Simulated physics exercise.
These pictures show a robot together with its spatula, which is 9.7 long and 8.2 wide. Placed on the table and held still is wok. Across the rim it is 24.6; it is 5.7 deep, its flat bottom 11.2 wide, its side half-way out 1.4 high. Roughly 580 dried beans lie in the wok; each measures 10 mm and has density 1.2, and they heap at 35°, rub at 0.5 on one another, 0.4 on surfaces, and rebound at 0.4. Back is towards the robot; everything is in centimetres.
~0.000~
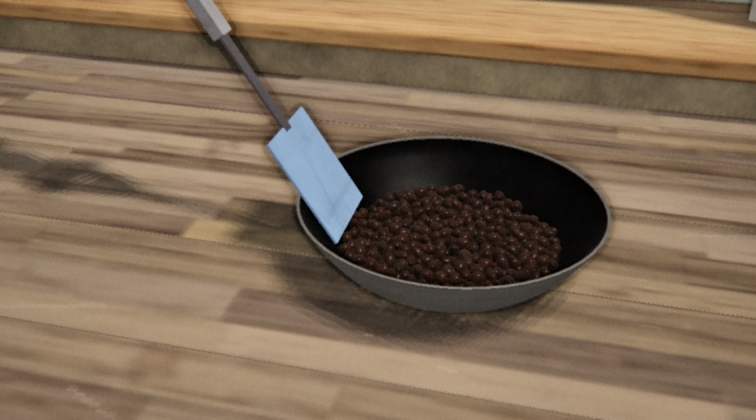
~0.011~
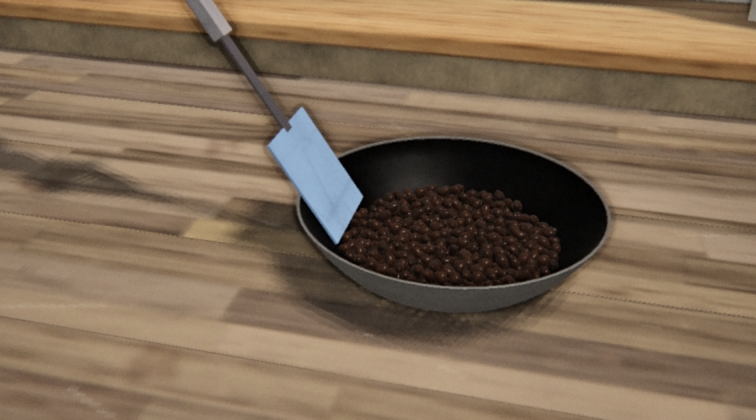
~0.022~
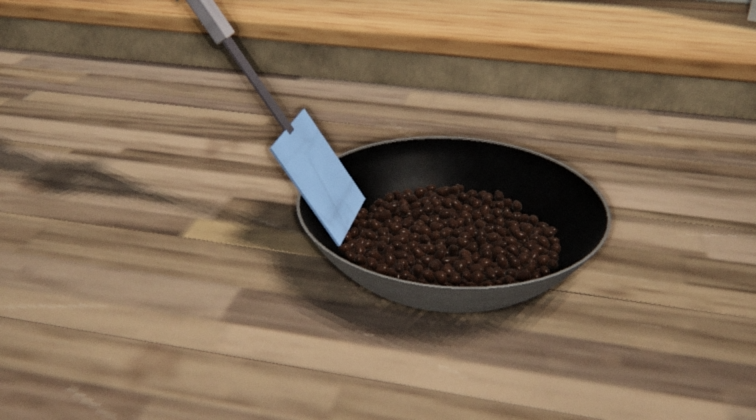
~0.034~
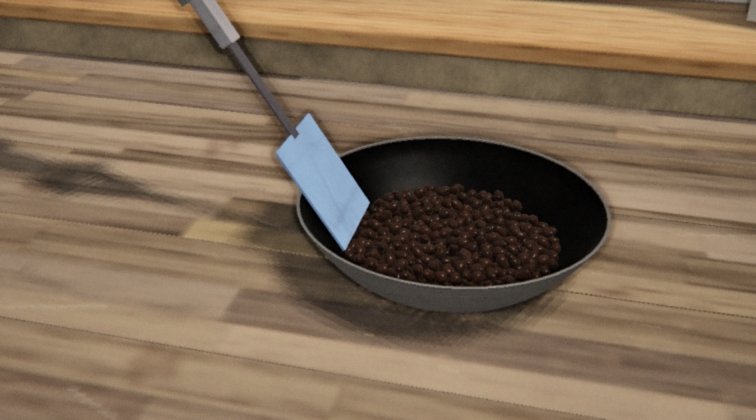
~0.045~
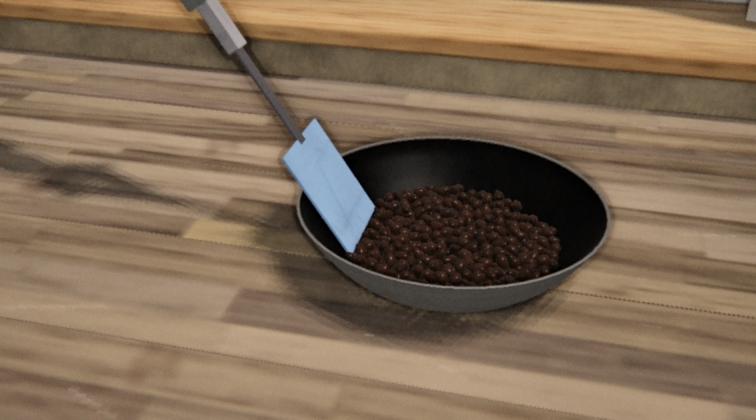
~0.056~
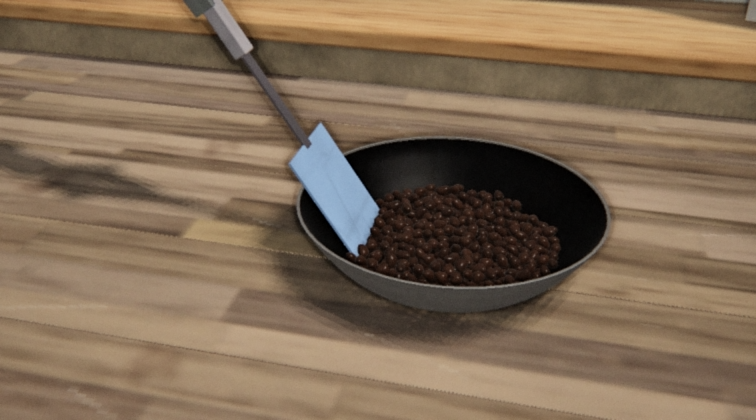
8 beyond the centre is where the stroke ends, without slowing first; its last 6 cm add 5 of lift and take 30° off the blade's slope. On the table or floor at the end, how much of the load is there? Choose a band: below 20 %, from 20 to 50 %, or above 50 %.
That share falls below 20 %.
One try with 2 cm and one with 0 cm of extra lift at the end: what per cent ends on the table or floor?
15 and 15 per cent.
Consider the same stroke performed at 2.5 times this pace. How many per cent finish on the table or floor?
I'd put it at about 25 per cent.
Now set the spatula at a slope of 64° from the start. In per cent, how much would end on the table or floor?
I'd put it at about 10 per cent.
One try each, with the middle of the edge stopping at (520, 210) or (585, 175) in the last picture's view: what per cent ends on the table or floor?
0 % and 25 %.
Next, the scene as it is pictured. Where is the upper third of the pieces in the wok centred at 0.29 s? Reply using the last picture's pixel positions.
The middle sits at approx. (553, 224).
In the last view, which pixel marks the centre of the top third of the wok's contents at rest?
It is centred near (546, 237).
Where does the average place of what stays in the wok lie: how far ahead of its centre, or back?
Forward offset: Roughly 4.0 cm.
After 0.17 s, sloping 56°, highest piece 5 above the table; 576 in the wok.
After 0.29 s, sloping 45°, highest piece 7 above the table; 572 in the wok, 4 on the blade or in flight.
After 0.55 s, sloping 26°, highest piece 7 above the table; 523 in the wok, 50 on the table or floor, 3 on the blade or in flight.
After 1.60 s, sloping 26°, highest piece 6 above the table; 522 in the wok, 54 on the table or floor.
In the end, 522 in the wok, 54 on the table or floor. That is 9 % on the table or floor.
